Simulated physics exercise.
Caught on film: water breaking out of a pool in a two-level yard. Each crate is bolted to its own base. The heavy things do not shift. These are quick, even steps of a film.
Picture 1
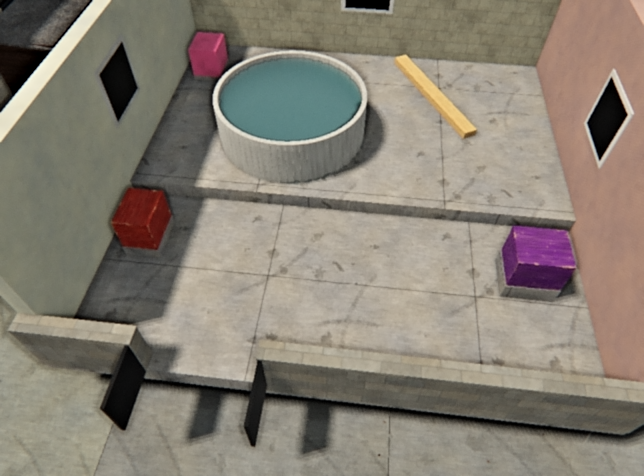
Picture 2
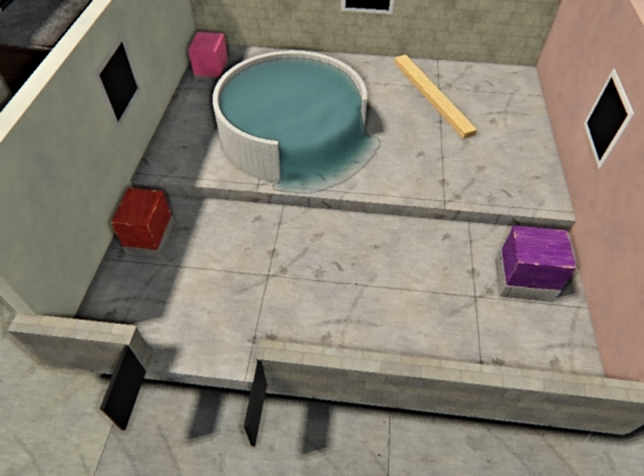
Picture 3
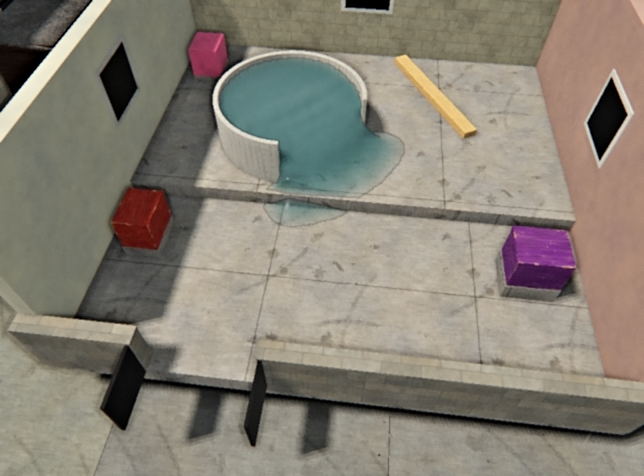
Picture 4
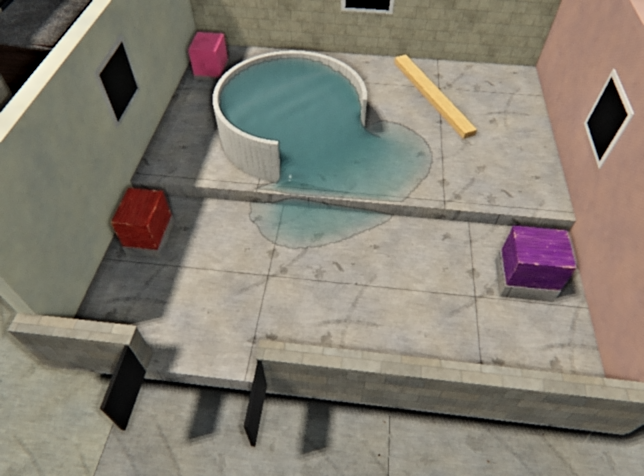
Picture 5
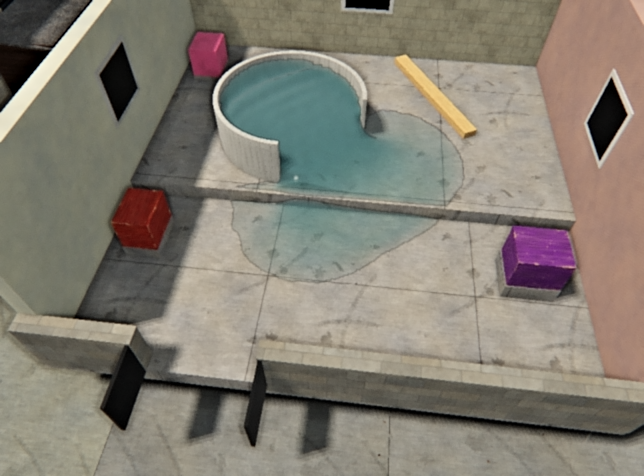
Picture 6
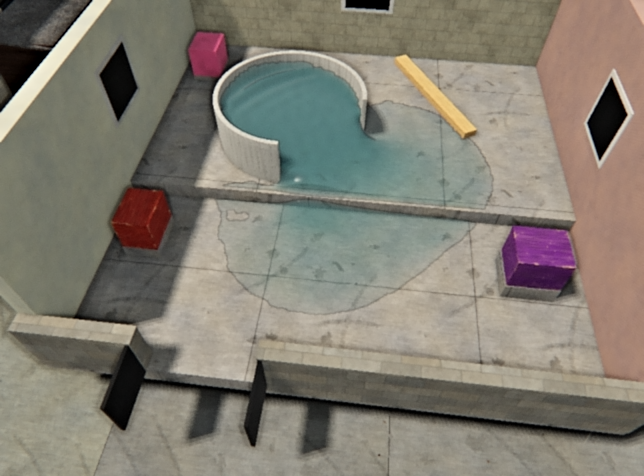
Water sits still in a round, pale-walled pool on the upper level of a walled yard, then pours out through a gap at its front right. It spreads over the upper paving, runs down the low step and widens across the lower level between the red and purple boxes.
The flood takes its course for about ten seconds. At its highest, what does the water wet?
One by one: The pink crate keeps dry; the red crate is soaked; the purple crate is soaked.
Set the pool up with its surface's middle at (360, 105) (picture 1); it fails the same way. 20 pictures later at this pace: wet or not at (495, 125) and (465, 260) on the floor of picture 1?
In that order: Awash, flooded.
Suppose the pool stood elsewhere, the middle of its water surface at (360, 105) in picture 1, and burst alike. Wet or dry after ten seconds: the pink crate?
In short: Pink escapes it.
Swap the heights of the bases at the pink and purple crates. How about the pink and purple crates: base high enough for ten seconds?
My reading: The pink crate is spared, the purple crate ends up wet.
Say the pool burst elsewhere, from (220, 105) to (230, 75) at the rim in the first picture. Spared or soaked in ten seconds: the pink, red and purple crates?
Then: Pink is wetted, red takes water, purple is safe.
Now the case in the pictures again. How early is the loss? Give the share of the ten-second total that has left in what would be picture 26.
About 20 per cent.
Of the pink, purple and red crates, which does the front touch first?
First comes the one in purple.
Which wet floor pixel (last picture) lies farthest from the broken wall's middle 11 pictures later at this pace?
I would point to (607, 404).
A moment on, water covers 45 % of the floor; the pink crate not reached, the red crate not reached, the purple crate water round its plinth.
Next, water covers 50 % of the floor; the pink crate not reached, the red crate not reached, the purple crate water round its plinth.
Then, water covers 55 % of the floor; the pink crate not reached, the red crate water round its plinth, the purple crate water round its plinth.
Later, water covers 70 % of the floor; the pink crate not reached, the red crate water round its plinth, the purple crate water round its plinth.
In the end, water covers 70 % of the floor; the pink crate stayed above the water, the red crate was topped, the purple crate was topped.
